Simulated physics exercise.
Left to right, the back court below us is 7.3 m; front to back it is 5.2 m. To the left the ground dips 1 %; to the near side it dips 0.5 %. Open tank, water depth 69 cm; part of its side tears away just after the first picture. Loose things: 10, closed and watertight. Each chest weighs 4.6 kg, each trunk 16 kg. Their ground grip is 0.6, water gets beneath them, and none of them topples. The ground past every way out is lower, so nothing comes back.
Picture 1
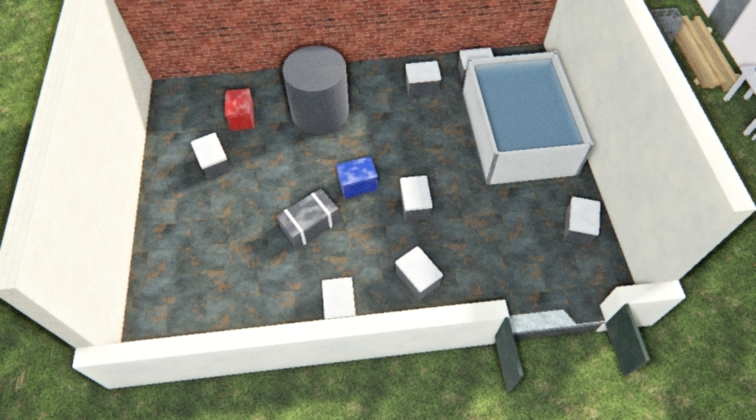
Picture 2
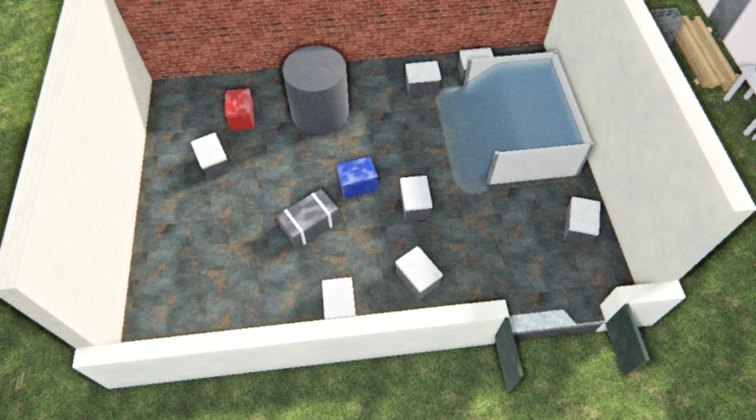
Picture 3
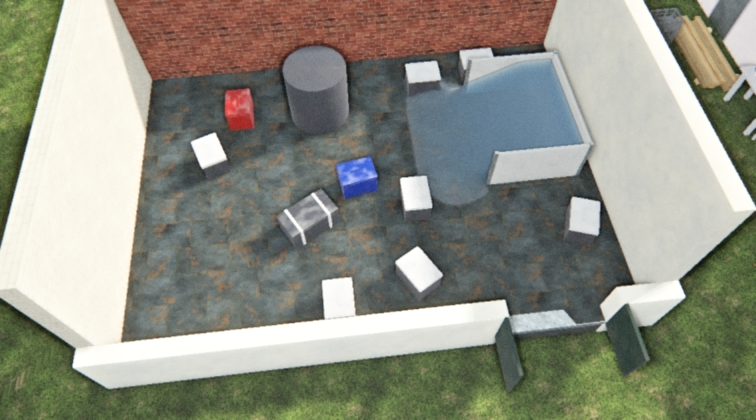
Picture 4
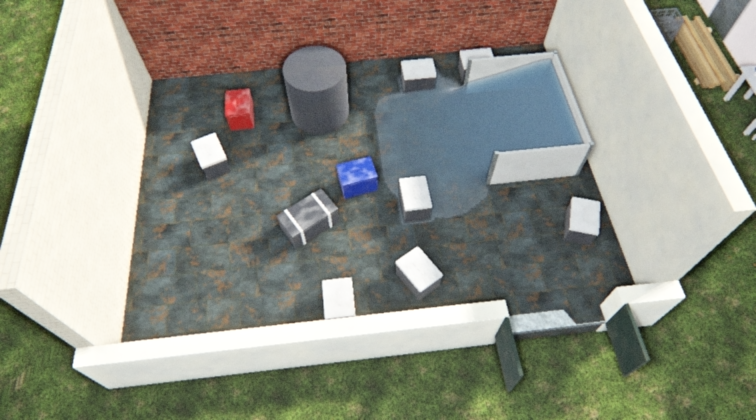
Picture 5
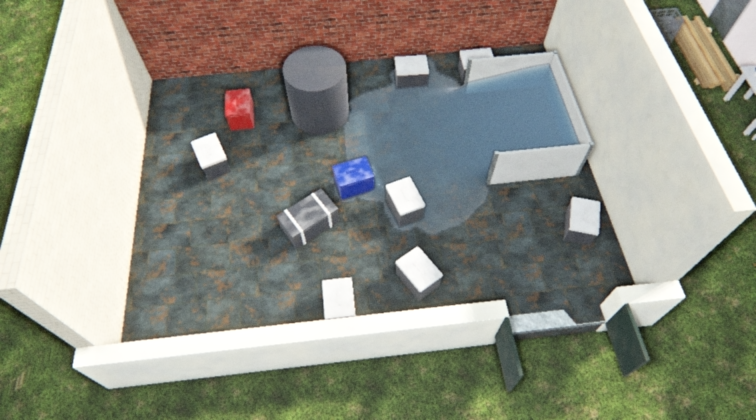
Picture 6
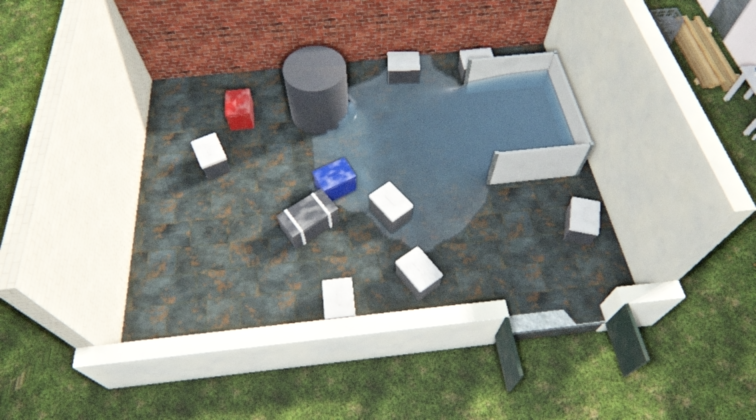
The footage shows a walled courtyard where one side of a water tank opens and water spreads leftward across the dark floor, nudging two white blocks and then shifting the blue block slightly left, while the red block stays still.
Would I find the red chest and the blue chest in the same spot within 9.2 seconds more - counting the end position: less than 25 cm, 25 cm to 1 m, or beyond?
In short: Red chest carried a long way, blue chest carried a long way.
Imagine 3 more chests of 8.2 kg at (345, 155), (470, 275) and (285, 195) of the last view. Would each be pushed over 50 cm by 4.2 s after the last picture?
Going through them in the order asked, they come out clear of the mark, shy of the mark and clear of the mark.
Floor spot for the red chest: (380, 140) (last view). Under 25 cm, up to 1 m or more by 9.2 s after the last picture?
Short answer: It drifts a great distance.
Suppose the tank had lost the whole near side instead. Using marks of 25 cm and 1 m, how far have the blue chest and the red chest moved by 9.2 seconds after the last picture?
Then the blue chest remains roughly in place and the red chest remains roughly in place.
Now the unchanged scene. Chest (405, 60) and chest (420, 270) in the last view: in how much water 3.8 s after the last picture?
Roughly 10 and 3 cm.
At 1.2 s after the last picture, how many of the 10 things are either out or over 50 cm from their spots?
I count 5 of them.
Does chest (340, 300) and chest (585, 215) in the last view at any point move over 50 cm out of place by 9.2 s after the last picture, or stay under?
In sequence - crossed the line; stayed below the line.
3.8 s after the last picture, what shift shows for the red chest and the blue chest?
Close to 140 cm for the first and 300 cm for the second.
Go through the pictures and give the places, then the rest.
In the first frame, the red chest at (238, 102), on the bottom; the blue chest at (357, 171) rests on the ground; water covers 2.7 m2; 0 of 10 have shifted.
In the second frame, the red chest at (238, 102), on the bottom; the blue chest at (357, 171) rests on the ground; water covers 3.8 m2; 0 of 10 have shifted.
In the third frame, the red chest at (238, 102), on the bottom; the blue chest at (357, 171) rests on the ground; water covers 5.2 m2; 0 of 10 have shifted.
In the fourth frame, the red chest at (238, 102) rests on the ground; the blue chest at (357, 171), on the bottom; 6.7 m2 under water; 1 of 10 have shifted.
In the fifth frame, the red chest at (238, 102) rests on the ground; the blue chest at (353, 171) rests on the ground, 6 cm from its start; water covers 8.5 m2; 3 of 10 have shifted.
In the sixth frame, the red chest at (238, 102) rests on the ground; the blue chest at (334, 174) rests on the ground, 35 cm from its start; water covers 10.3 m2; 3 of 10 have shifted.
Then, 1.2 s after the last picture the red chest is near (238, 102), 0.0 m from its start, aground; the blue chest is near (144, 198), 3.2 m from its start, afloat; 0 of 10 are out; 5 afloat.
Then, 3.8 s after the last picture the red chest is near (181, 164), 1.5 m from its start, afloat; the blue chest is near (143, 207), 3.2 m from its start, afloat; 0 of 10 are out; 8 afloat.
Then, 6.2 s after the last picture the red chest is near (179, 198), 2.0 m from its start, afloat; the blue chest is near (159, 136), 3.2 m from its start, afloat; 0 of 10 are out; 8 afloat.
Then, 9.2 s after the last picture the red chest is near (161, 222), 2.5 m from its start, afloat; the blue chest is near (164, 107), 3.5 m from its start, afloat; 0 of 10 are out; 10 afloat.
